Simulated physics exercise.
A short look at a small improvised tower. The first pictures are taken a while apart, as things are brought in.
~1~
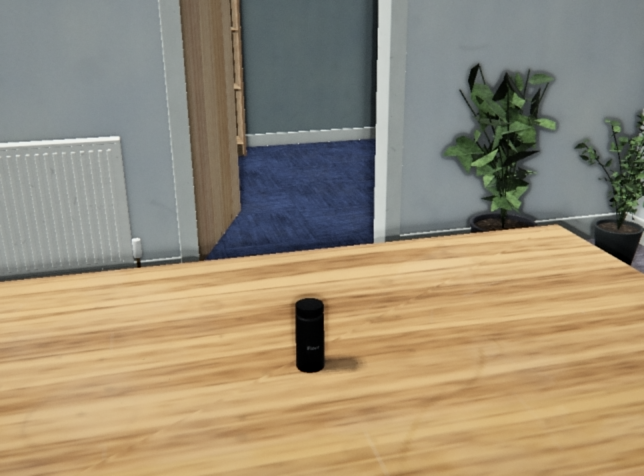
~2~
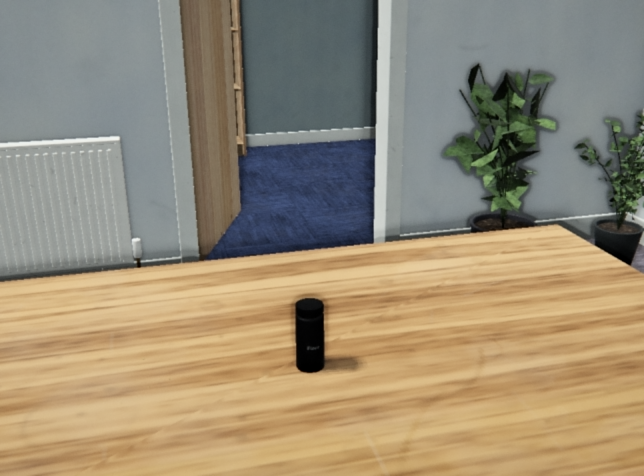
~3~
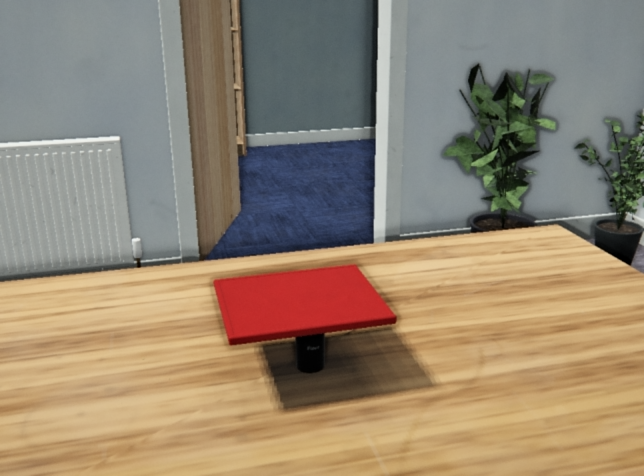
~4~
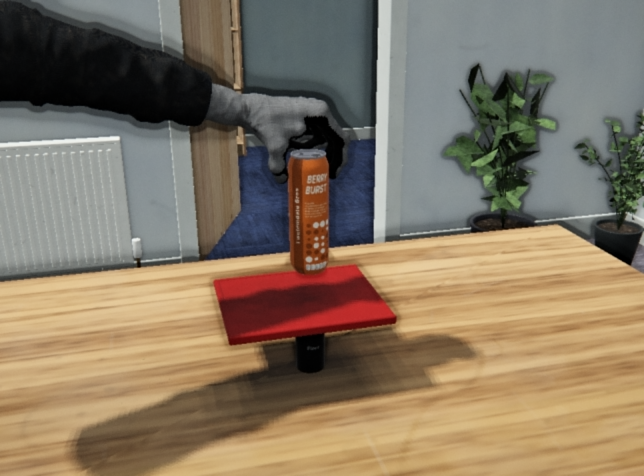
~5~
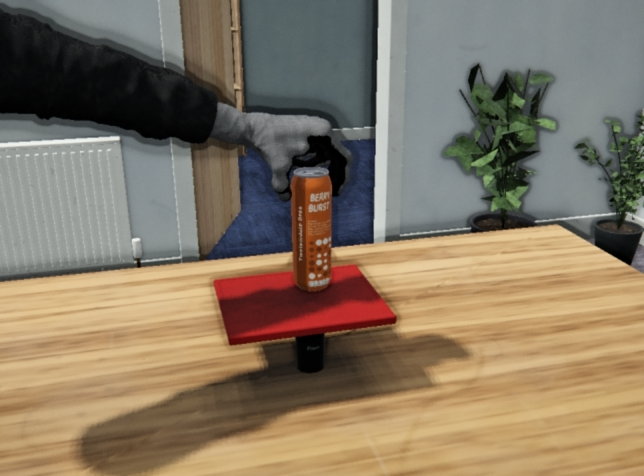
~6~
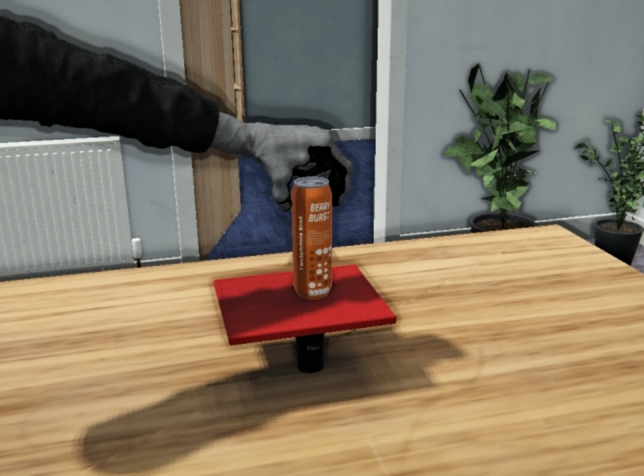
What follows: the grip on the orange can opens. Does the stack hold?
In the end the stack holds.
Then, 0.20 s later than the last frame, all is still.
Then, 0.40 s later than the last frame, orange can resting near (312, 240).
When it is over, all 3 as before. End places, in pixels of the last picture, orange can near (312, 240). The stack stays up.
